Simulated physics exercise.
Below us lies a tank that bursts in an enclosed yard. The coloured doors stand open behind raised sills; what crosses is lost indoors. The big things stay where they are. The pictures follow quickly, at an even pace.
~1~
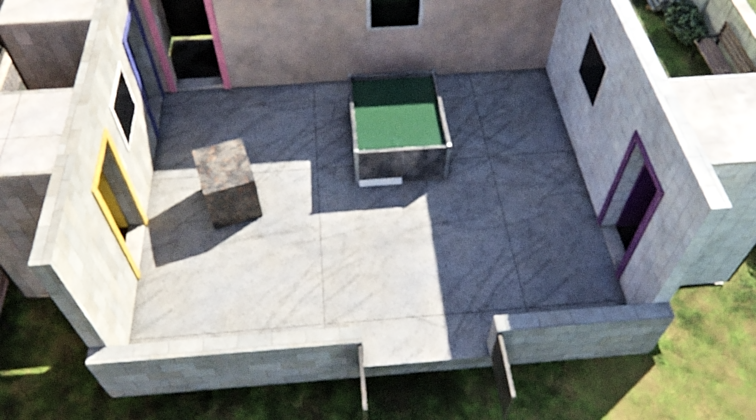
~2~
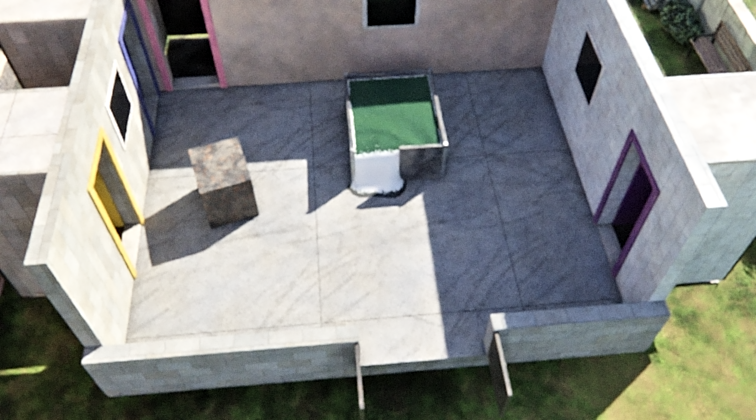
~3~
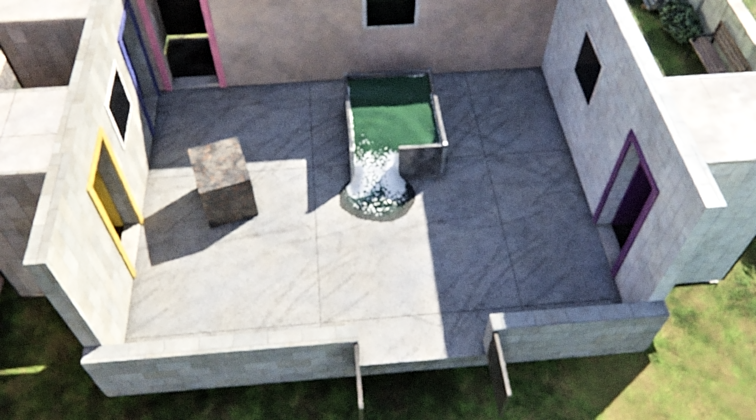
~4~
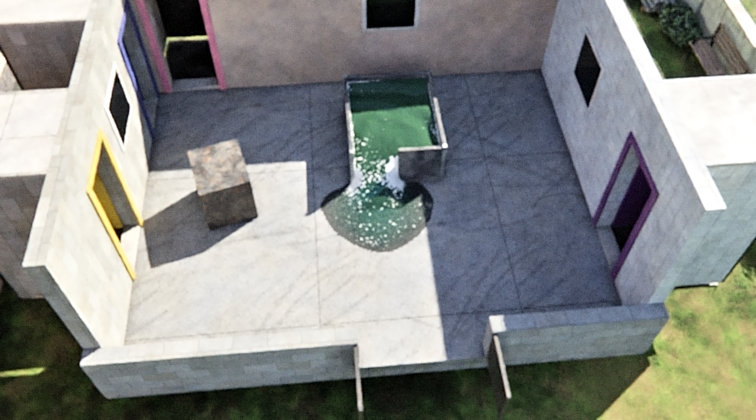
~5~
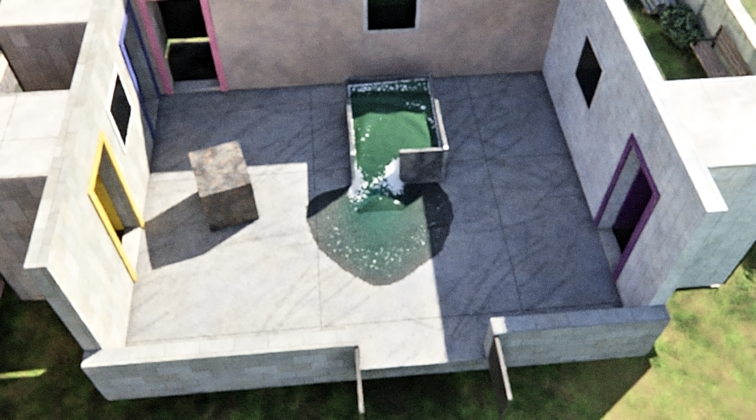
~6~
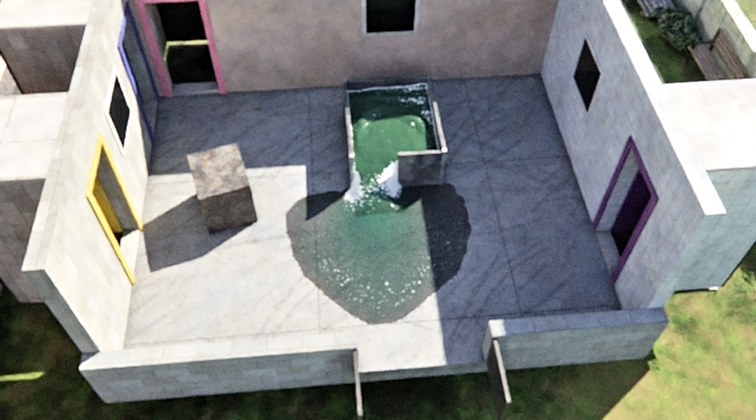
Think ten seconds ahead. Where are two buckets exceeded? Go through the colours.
The pink door holds within the limit; the purple door holds within the limit; the blue door holds within the limit; the yellow door holds within the limit.
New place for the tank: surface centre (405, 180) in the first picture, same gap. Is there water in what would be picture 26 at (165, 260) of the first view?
Answer: Covered.
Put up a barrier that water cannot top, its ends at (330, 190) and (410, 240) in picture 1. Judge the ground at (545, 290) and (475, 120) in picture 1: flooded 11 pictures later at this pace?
In that order: Under water, no water.
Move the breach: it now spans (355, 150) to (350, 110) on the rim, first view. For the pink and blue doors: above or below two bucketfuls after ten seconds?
In short: The pink one takes more, the blue one goes over.
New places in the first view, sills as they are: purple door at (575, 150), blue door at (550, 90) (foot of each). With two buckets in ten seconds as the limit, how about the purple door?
The purple one is under.
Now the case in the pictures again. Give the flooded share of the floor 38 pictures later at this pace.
Some 55 per cent.
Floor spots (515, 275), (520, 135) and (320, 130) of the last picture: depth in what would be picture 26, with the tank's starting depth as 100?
About 2, 0 and 0 per cent.
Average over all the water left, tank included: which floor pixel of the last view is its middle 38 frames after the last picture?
I would point to (324, 233).
A moment on, water covers 25 % of the floor; the pink door not reached, the purple door not reached, the blue door not reached, the yellow door not reached.
Next, water covers 35 % of the floor; the pink door not reached, the purple door not reached, the blue door not reached, the yellow door not reached.
Then, water covers 40 % of the floor; the pink door not reached, the purple door wet at the sill, nothing in, the blue door not reached, the yellow door wet at the sill, nothing in.
Later, water covers 55 % of the floor; the pink door wet at the sill, nothing in, the purple door wet at the sill, nothing in, the blue door wet at the sill, nothing in, the yellow door wet at the sill, nothing in.
In the end, water covers 75 % of the floor; the pink door wet at the sill, nothing in, the purple door wet at the sill, nothing in, the blue door wet at the sill, nothing in, the yellow door wet at the sill, nothing in.
